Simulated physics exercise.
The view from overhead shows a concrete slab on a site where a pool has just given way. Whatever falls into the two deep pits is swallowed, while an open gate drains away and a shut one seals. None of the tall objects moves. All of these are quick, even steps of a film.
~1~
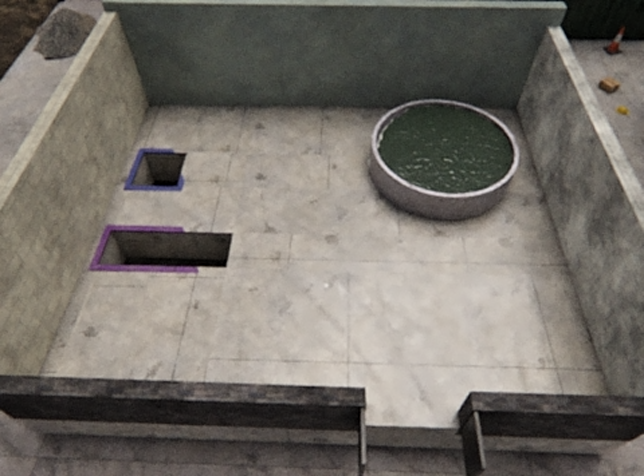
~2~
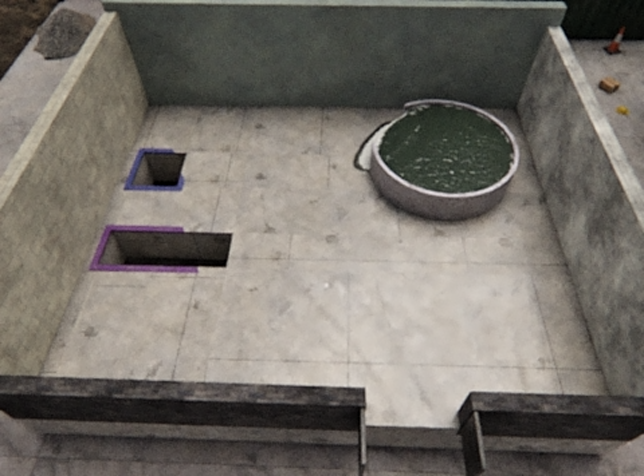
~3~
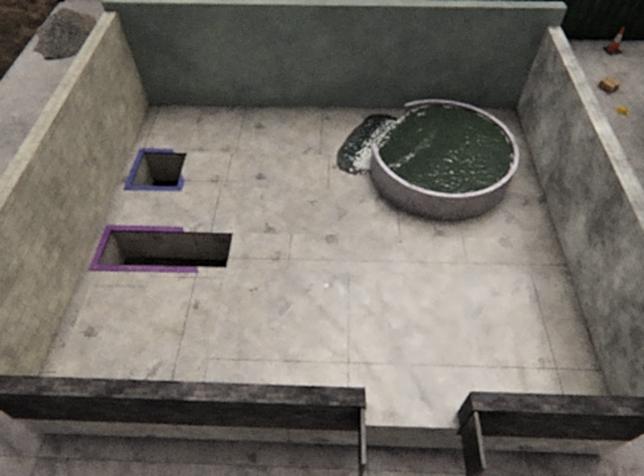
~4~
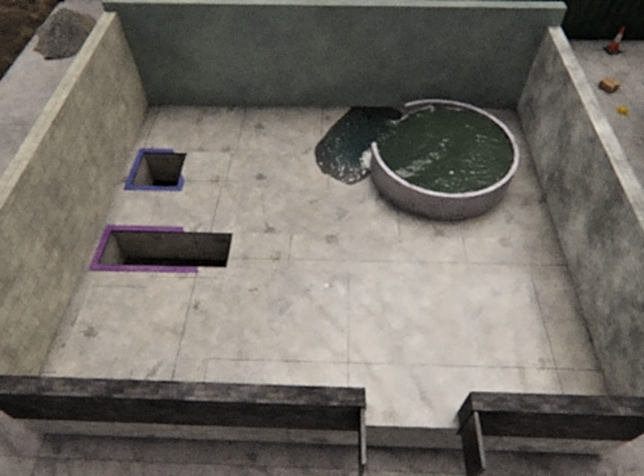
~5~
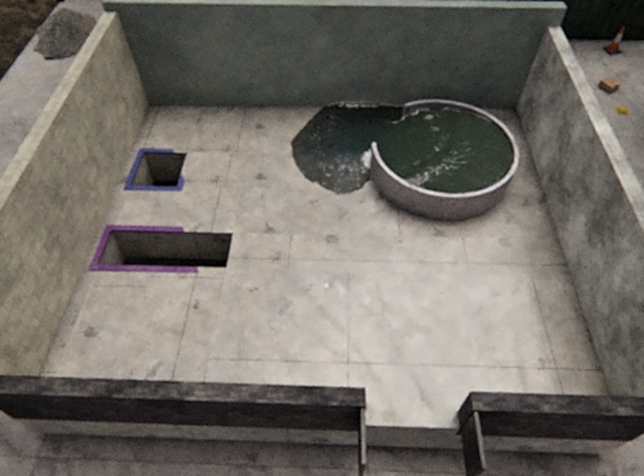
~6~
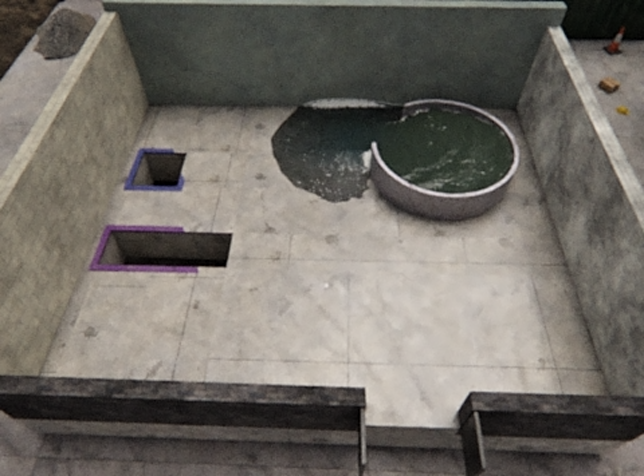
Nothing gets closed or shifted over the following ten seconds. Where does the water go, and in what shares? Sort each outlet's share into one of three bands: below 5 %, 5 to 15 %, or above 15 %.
Shares: The gate gets below 5 %; the blue pit gets above 15 %; the purple pit gets 5 to 15 %.
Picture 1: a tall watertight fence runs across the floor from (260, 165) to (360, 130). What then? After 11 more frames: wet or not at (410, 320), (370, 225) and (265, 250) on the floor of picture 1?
Same order as asked - unsoaked, unsoaked, soaked.
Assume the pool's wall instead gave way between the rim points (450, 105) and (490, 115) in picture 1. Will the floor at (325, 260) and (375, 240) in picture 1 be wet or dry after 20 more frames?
Well, the first place ends up left untouched, and the second one left untouched.
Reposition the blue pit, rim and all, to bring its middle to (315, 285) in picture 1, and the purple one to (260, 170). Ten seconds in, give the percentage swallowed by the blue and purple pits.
The blue pit takes around 2 percent, while the purple pit takes around 15 percent.
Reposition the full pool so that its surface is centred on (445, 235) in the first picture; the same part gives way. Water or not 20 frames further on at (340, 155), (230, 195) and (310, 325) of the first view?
So, first one got wet, second one got wet, third one stays dry.
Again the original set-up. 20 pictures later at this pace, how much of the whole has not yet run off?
90 %.
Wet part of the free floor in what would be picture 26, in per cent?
Some 35 per cent.
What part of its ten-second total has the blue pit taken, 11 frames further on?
By my reckoning, 0 percent.
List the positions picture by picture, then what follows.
The round tank at (443, 147) is whole and still, in the first frame.
Water pours out at (381, 139) and has run to (359, 166), in the second frame.
Water pours out at (381, 140) and has run to (344, 166), in the third frame.
Water pours out at (381, 140) and has run to (320, 159), in the fourth frame.
Water pours out at (381, 140) and has run to (297, 153), in the fifth frame.
The front is at (278, 137), out from the gap at (381, 140), in the sixth frame.
A moment on, water covers 20 % of the floor; the gate 0 %, the blue pit 0 %, the purple pit 0 %.
Next, water covers 25 % of the floor; the gate 0 %, the blue pit 1 %, the purple pit 0 %.
Then, water covers 35 % of the floor; the gate 0 %, the blue pit 9 %, the purple pit 1 %.
Later, water covers 35 % of the floor; the gate 0 %, the blue pit 31 %, the purple pit 4 %.
In the end, water covers 40 % of the floor; the gate 0 %, the blue pit 51 %, the purple pit 8 %.
